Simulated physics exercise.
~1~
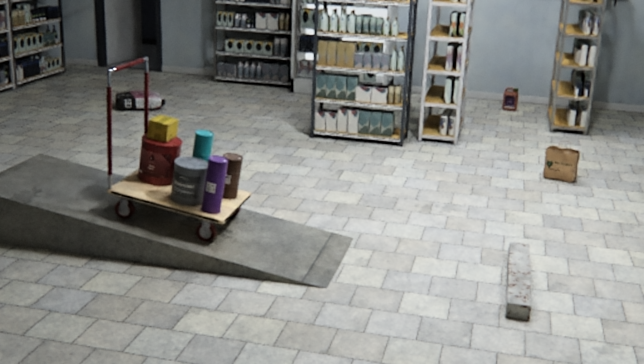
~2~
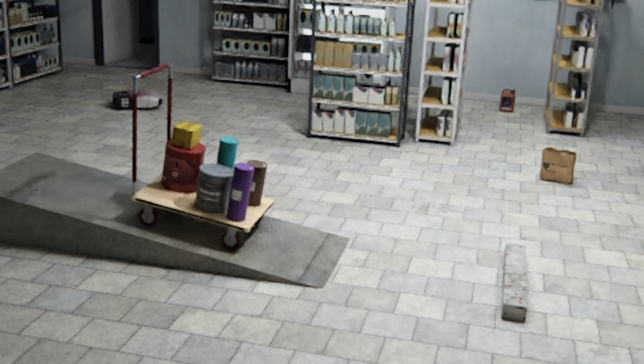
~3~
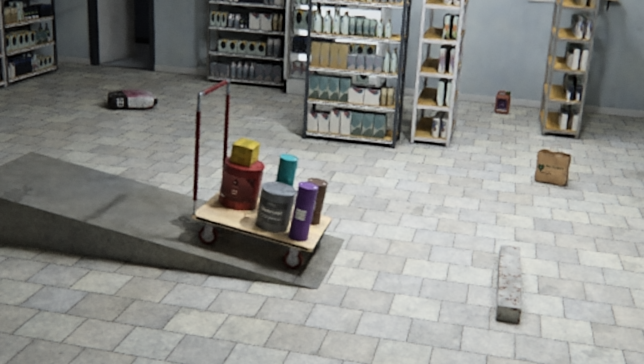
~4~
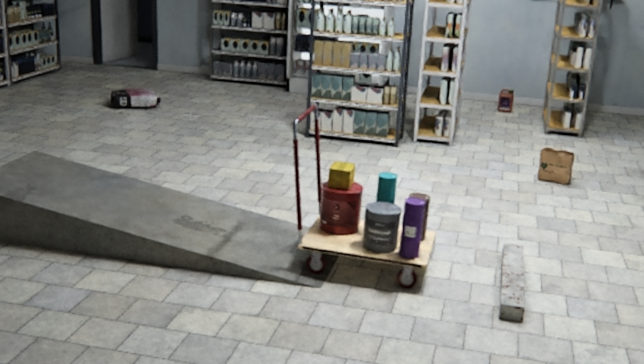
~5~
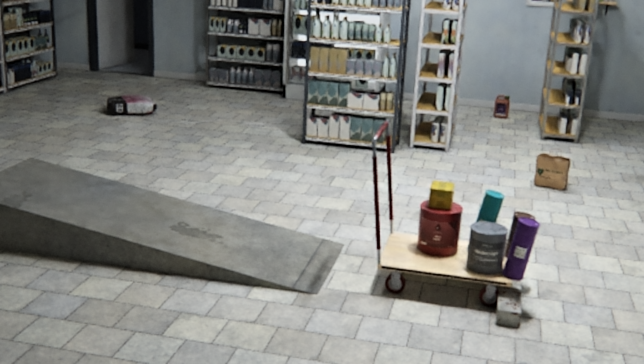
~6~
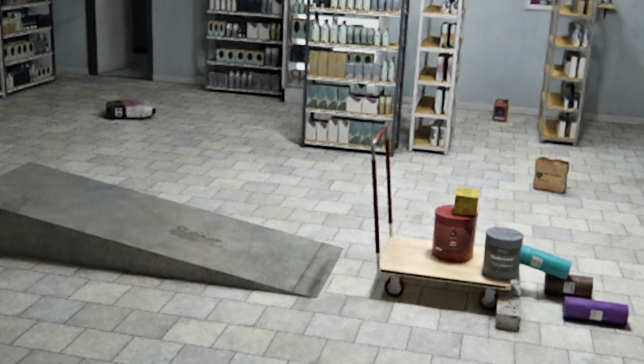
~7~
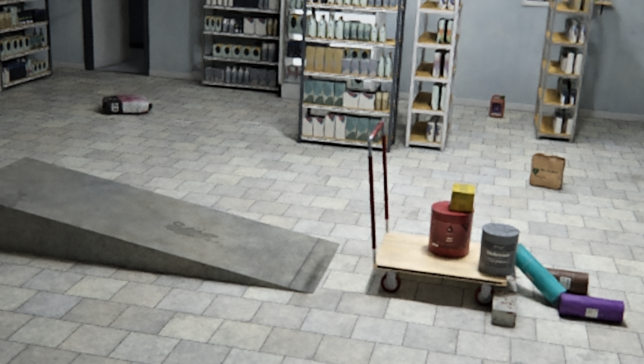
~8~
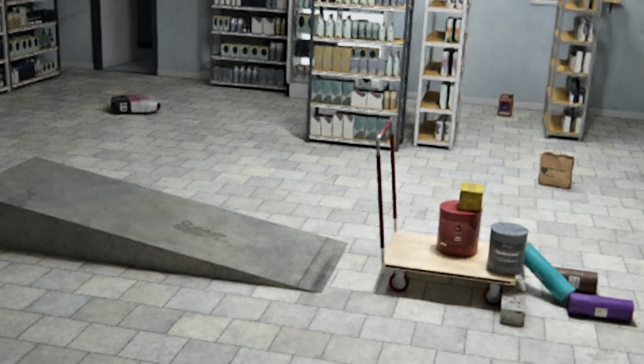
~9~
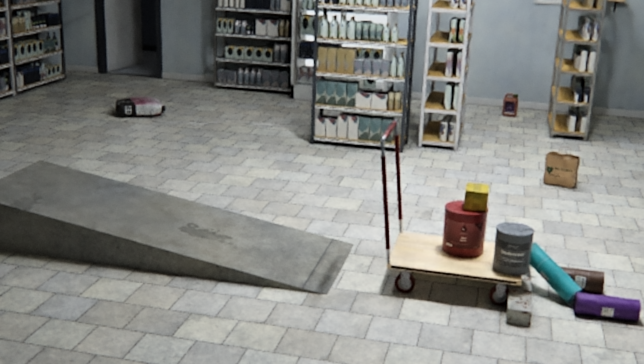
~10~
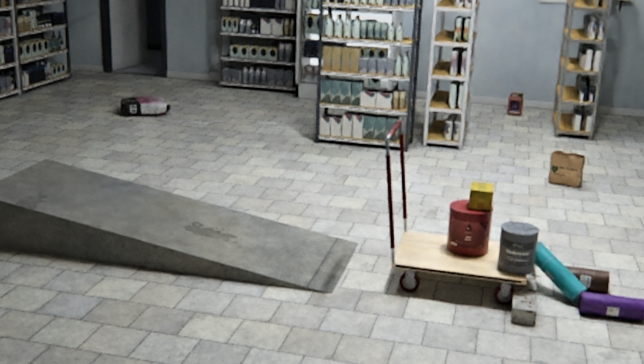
A loaded trolley rolled down a ramp and across the tiled floor until it stopped at a small kerb, where the purple, turquoise and brown canisters toppled off the front and ended up lying on the floor, while the red pail, grey pail and yellow box stayed aboard.
